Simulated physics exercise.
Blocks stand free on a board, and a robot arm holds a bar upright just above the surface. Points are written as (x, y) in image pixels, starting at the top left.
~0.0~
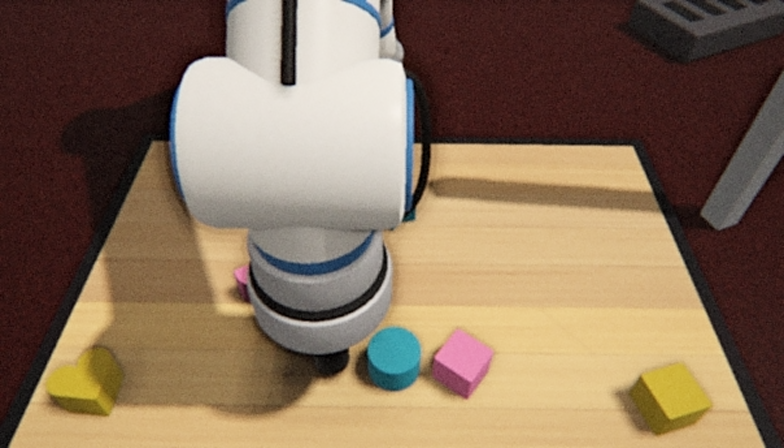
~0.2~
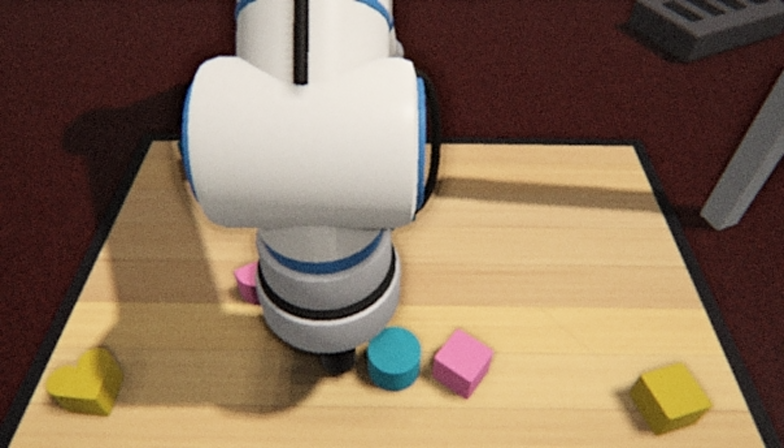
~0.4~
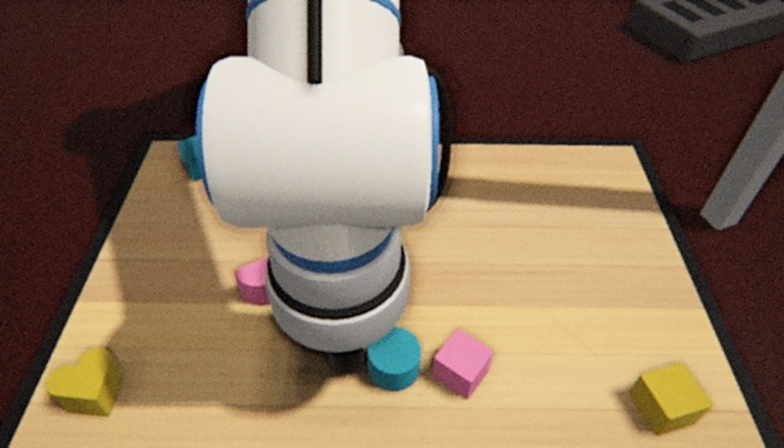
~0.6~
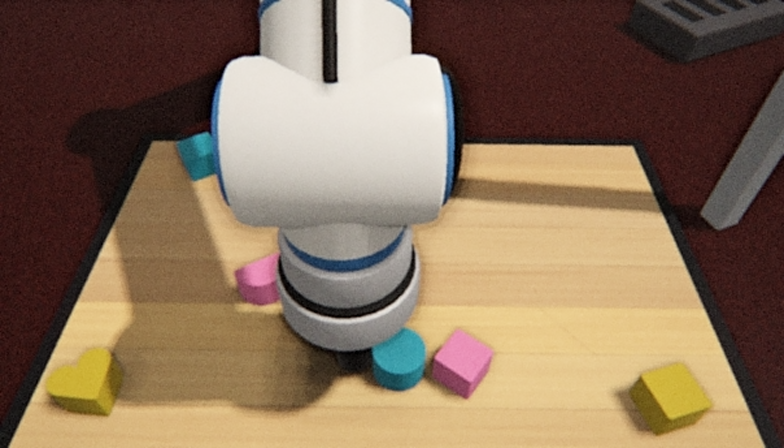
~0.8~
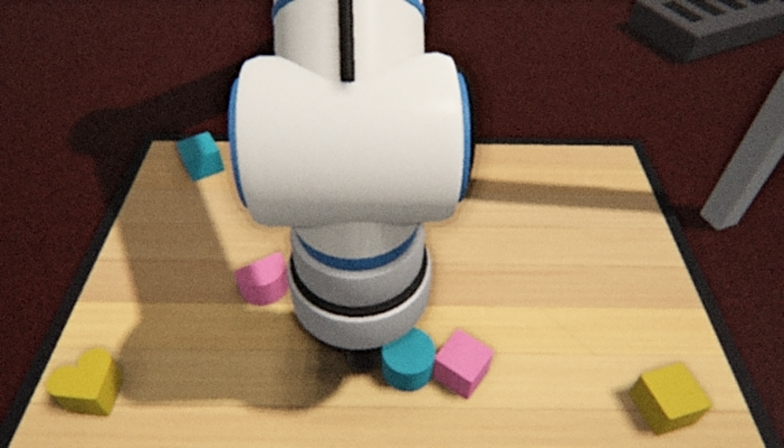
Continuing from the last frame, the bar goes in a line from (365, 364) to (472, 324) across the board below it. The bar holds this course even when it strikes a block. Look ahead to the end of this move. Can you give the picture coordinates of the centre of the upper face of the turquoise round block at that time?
Pixel (457, 354).
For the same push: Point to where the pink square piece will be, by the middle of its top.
At (508, 371).
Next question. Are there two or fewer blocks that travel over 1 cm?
I believe so.
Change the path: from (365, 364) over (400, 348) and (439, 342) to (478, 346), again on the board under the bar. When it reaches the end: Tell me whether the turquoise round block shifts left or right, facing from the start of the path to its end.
Picture yourself facing from the start of the path to its end: The turquoise round block moves off to your right.
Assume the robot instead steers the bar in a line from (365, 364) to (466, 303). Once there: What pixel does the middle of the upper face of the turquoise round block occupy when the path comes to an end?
If I read the scene right, the answer is (441, 348).
The first path, step by step. One third of the way, bar (403, 343); turquoise round block (441, 353); pink square piece (491, 363), turned 35° anticlockwise.
Two thirds of the way, bar (439, 330); turquoise round block (457, 354); pink square piece (508, 371), turned 35° anticlockwise.
At the end, bar (473, 317); turquoise round block (457, 354); pink square piece (508, 371), turned 35° anticlockwise.
